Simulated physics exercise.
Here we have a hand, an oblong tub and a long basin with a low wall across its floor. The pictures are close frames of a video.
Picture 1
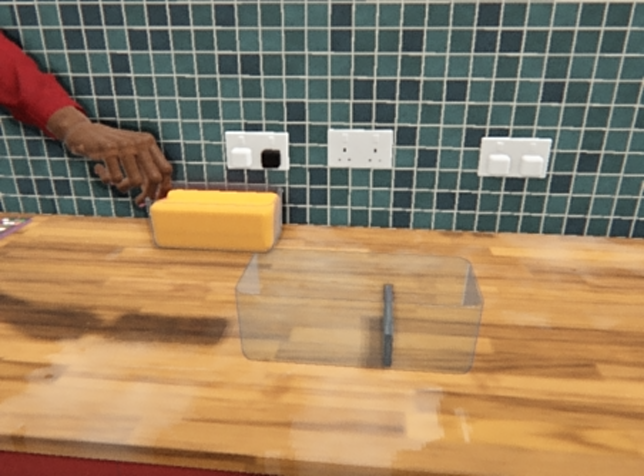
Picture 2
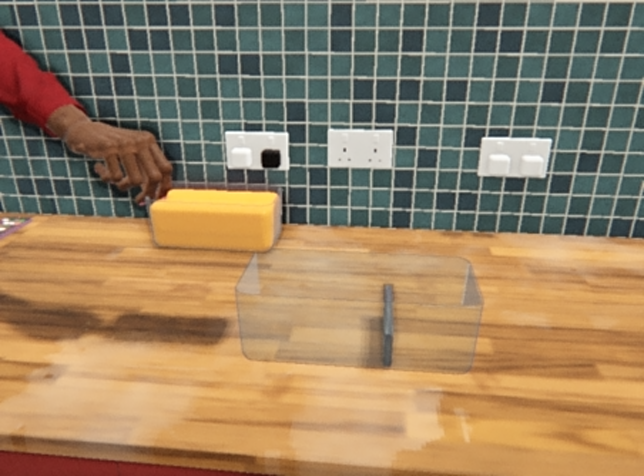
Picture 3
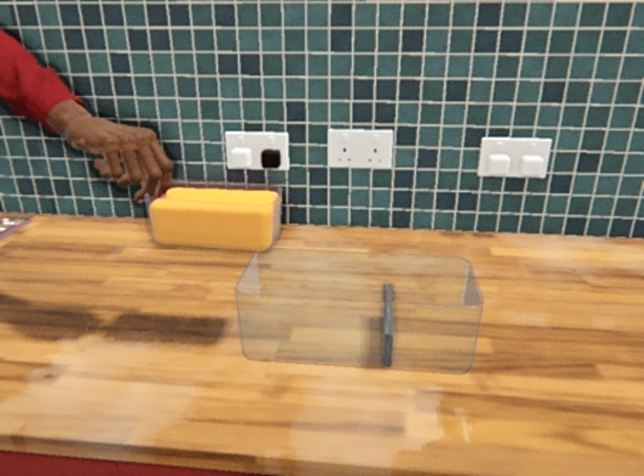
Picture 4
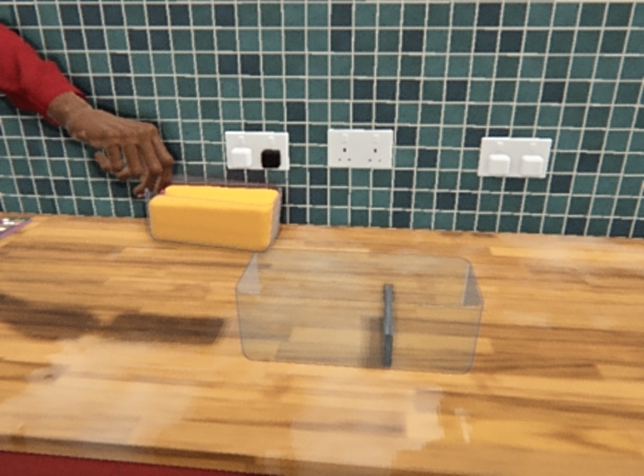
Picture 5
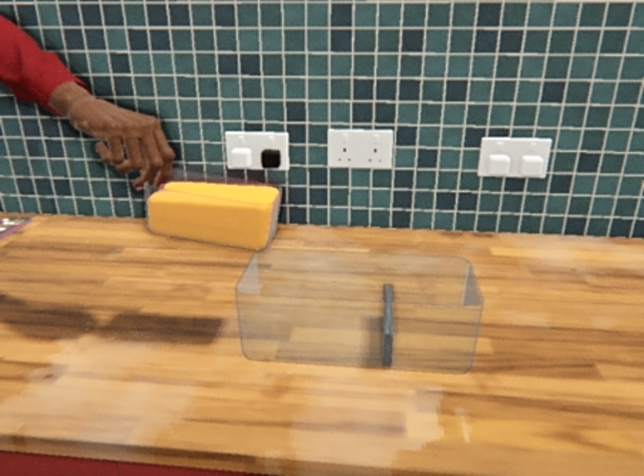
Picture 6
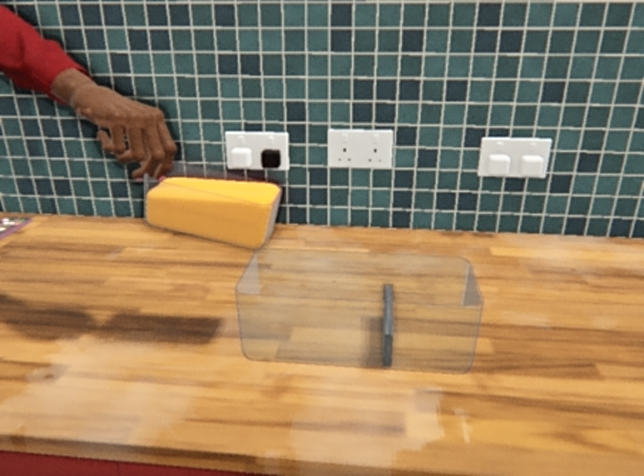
On a wooden kitchen counter against green tiles, a hand in a red sleeve rests at the left end of an oblong tub of yellow contents, behind a clear, empty-looking basin with a low dark divider. The tub stays still at first, then the hand slowly raises its left end, tilting it slightly rightward.
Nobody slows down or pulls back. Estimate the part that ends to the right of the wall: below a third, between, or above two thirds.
The share right of the wall is not even a third.
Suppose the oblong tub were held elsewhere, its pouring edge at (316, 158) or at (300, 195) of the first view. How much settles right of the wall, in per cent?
In turn 65 and 40 in a hundred.
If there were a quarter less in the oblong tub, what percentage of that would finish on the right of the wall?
Roughly 5 in a hundred.
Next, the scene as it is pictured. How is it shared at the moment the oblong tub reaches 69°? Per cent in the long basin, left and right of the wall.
Near 15 on the left, 0 on the right.
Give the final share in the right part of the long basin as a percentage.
It comes to 5 per cent or so.
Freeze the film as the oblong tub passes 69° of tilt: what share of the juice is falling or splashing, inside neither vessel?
Some 45 per cent.
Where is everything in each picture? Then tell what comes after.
The first frame shows tilt 0°; pouring edge (277, 197); surface from (160, 198) to (277, 202); the long basin's rim runs from (246, 270) to (476, 281); the wall's top is at (389, 309).
The second frame shows tilt 0°; pouring edge (277, 197); surface from (160, 198) to (277, 202).
The third frame shows tilt 2°; pouring edge (277, 197); surface from (160, 196) to (277, 200).
The fourth frame shows tilt 4°; pouring edge (277, 197); surface from (159, 193) to (276, 198).
The fifth frame shows tilt 7°; pouring edge (277, 197); surface from (158, 190) to (276, 196).
The sixth frame shows tilt 11°; pouring edge (277, 197); surface from (157, 185) to (277, 193).
A moment on, the oblong tub is tipped part way and 44 per cent is still to pour, 13 is left of the wall and 0 right of it.
Next, the oblong tub is tipped right over and 5 per cent is still to pour, 78 is left of the wall and 5 right of it.
Then the oblong tub is tipped right over and 0 per cent is still to pour, 83 is left of the wall and 5 right of it.
Later the oblong tub is tipped right over and 0 per cent is still to pour, 83 is left of the wall and 6 right of it.
In the end 83 per cent lies left of the wall, 6 right of it and 11 outside.
